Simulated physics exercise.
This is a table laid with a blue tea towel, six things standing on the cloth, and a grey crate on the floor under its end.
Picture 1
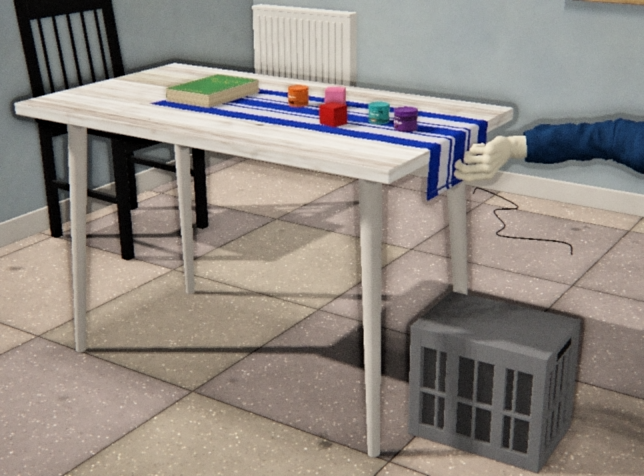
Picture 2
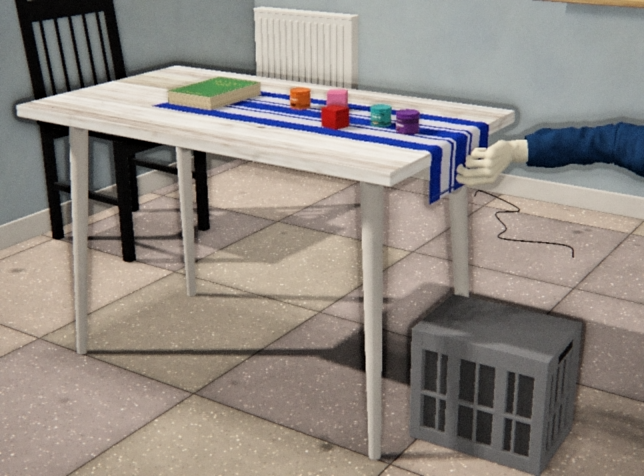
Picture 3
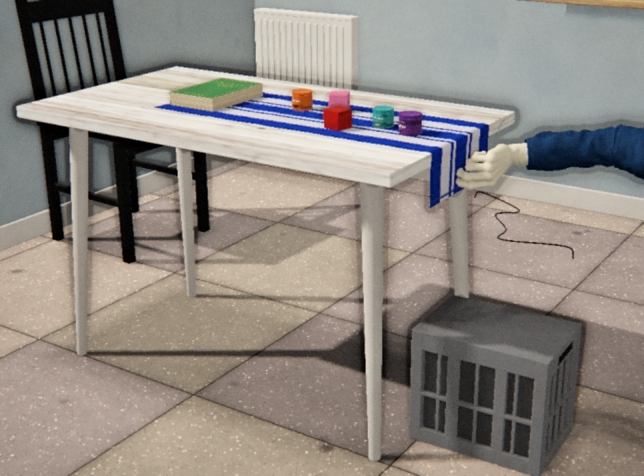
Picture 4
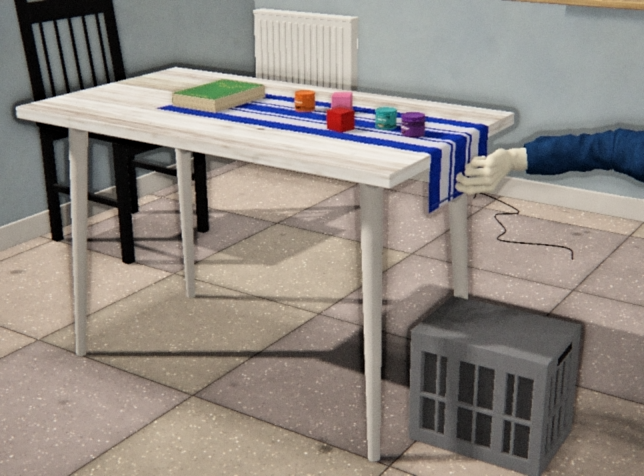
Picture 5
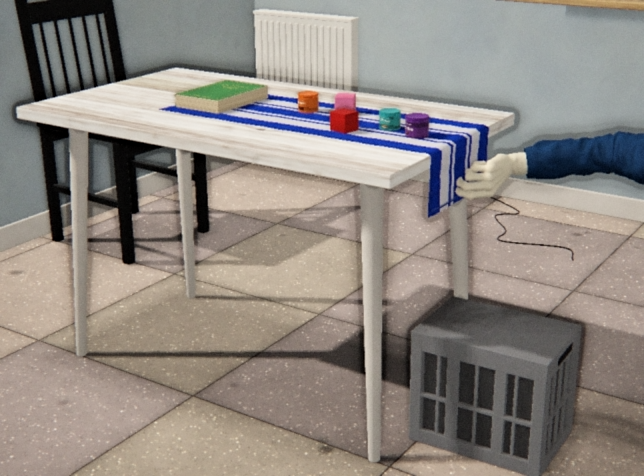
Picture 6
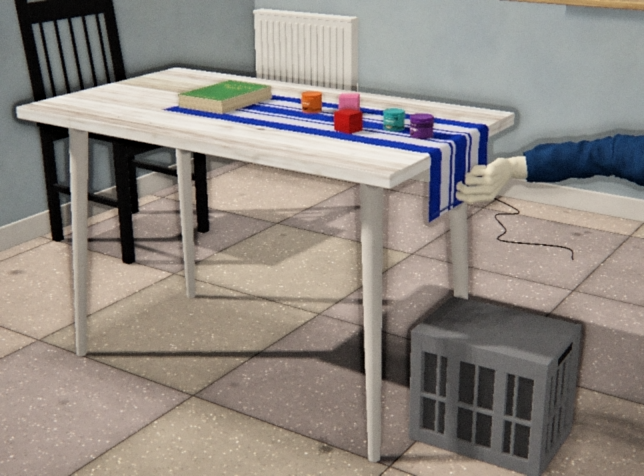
On a white table, a gloved hand slowly pulls a striped blue cloth and its objects rightward.
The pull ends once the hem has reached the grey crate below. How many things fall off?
It carries off three.
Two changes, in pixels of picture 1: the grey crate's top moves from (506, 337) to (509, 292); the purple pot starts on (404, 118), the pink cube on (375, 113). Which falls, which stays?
The purple pot drops off; the pink cube survives.
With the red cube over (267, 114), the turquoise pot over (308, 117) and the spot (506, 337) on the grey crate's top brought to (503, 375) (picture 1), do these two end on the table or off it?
The red cube keeps its place on top; the turquoise pot comes down.
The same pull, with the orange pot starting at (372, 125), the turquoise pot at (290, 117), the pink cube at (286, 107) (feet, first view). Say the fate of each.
The orange pot goes over; the turquoise pot stays on; the pink cube keeps its place on top.
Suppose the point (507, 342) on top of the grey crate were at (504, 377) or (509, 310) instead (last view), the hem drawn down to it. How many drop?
The count: 4 and 2.
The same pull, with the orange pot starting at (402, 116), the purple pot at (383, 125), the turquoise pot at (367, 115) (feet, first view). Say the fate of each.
The orange pot tumbles off, the purple pot goes over, the turquoise pot drops off.
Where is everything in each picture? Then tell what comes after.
In the first frame, hem (427, 201); purple pot (406, 109); turquoise pot (379, 104); red cube (333, 105); pink cube (335, 89); orange pot (298, 87); top of the crate (506, 337).
In the second frame, hem (430, 205); purple pot (408, 112).
In the third frame, hem (430, 208); turquoise pot (384, 108).
In the fourth frame, hem (429, 213); red cube (341, 110); top of the crate (506, 342).
In the fifth frame, hem (428, 218); pink cube (345, 95).
In the sixth frame, hem (429, 222); purple pot (422, 116); turquoise pot (395, 111); red cube (349, 111); pink cube (350, 95); orange pot (312, 93).
Soon after, hem near (458, 246); purple pot gone.
After that, hem near (458, 297); purple pot and turquoise pot gone.
And then, hem on the crate; purple pot, turquoise pot and red cube gone.
In the end, hem on the crate; purple pot, turquoise pot and red cube gone. The answer is three.
